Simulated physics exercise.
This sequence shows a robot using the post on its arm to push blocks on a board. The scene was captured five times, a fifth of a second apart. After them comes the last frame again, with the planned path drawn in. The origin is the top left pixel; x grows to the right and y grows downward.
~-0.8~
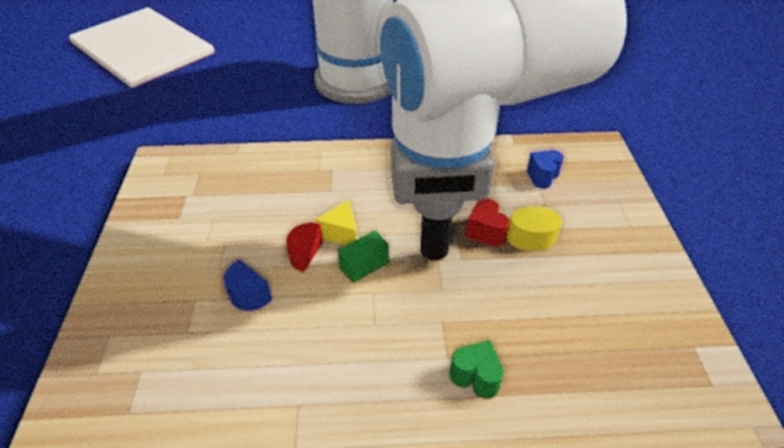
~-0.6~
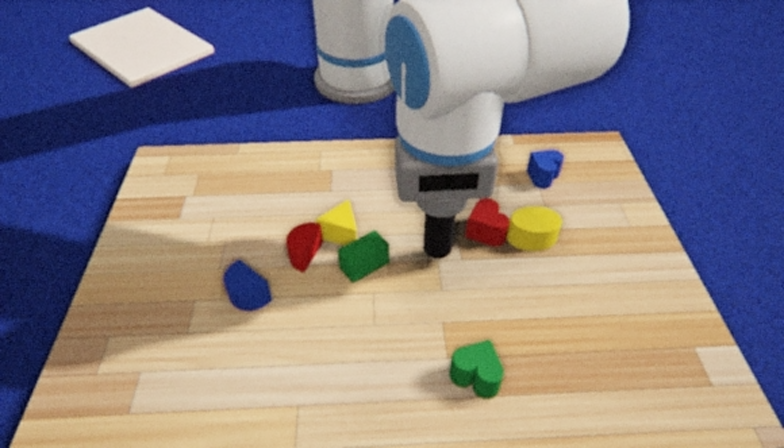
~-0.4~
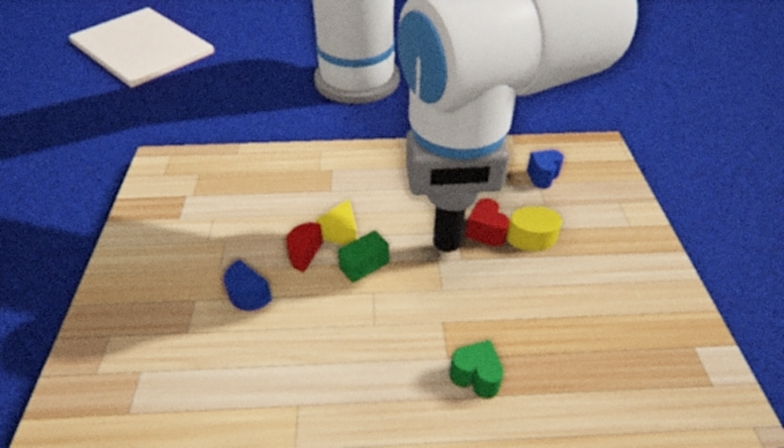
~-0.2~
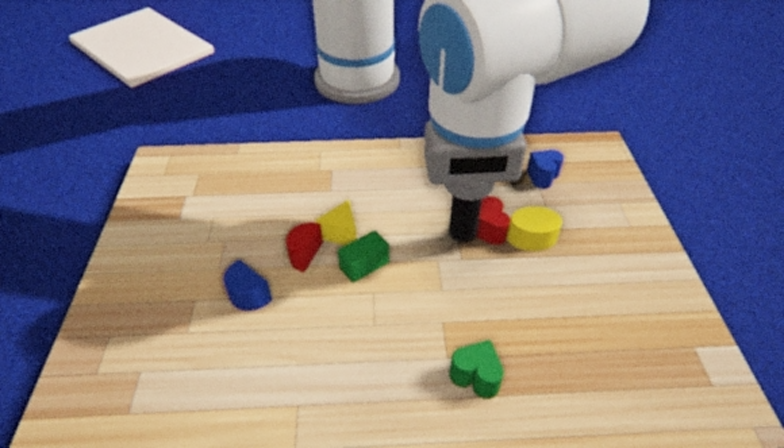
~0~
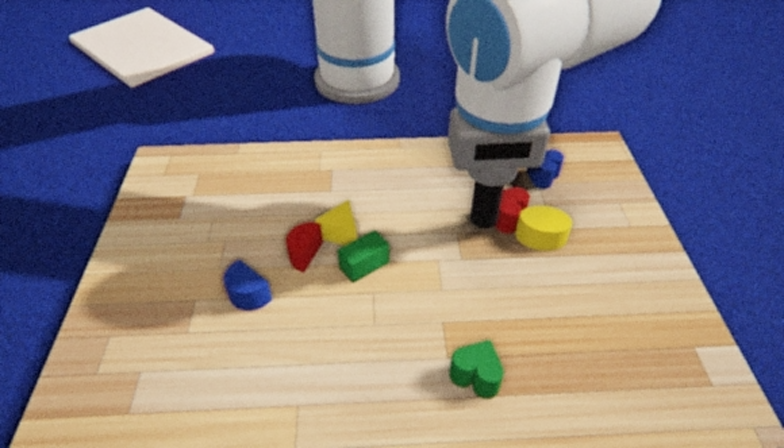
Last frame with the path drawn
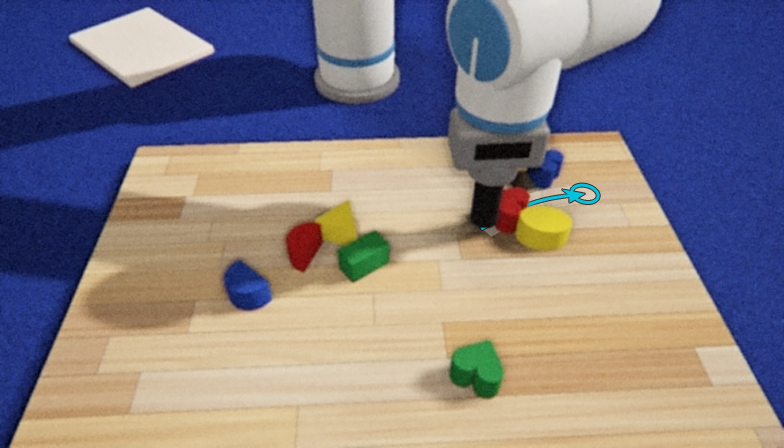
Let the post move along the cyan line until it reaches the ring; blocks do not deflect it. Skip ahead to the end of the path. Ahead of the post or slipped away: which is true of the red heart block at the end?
I think it holds its spot in front.
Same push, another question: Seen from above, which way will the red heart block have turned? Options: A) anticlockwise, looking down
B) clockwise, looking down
A.
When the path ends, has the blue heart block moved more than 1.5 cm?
No, that is not how it ends up.
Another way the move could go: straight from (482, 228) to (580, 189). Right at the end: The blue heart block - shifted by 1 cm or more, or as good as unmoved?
It shifts.
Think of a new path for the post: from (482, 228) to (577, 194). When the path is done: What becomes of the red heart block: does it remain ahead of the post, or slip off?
In front, I predict.
The line goes from (482, 228) by way of (530, 204) to (585, 194).
What follows on the original path. One third of the way, post (516, 202); red heart block (542, 183); yellow oval (553, 218), turned 15° clockwise.
Two thirds of the way, post (551, 189); red heart block (578, 173); yellow oval (553, 218), turned 15° clockwise; blue heart block (550, 154), turned 25° anticlockwise.
At the end, post (588, 184); red heart block (611, 165), turned 25° anticlockwise; yellow oval (553, 218), turned 15° clockwise; blue heart block (550, 154), turned 25° anticlockwise.
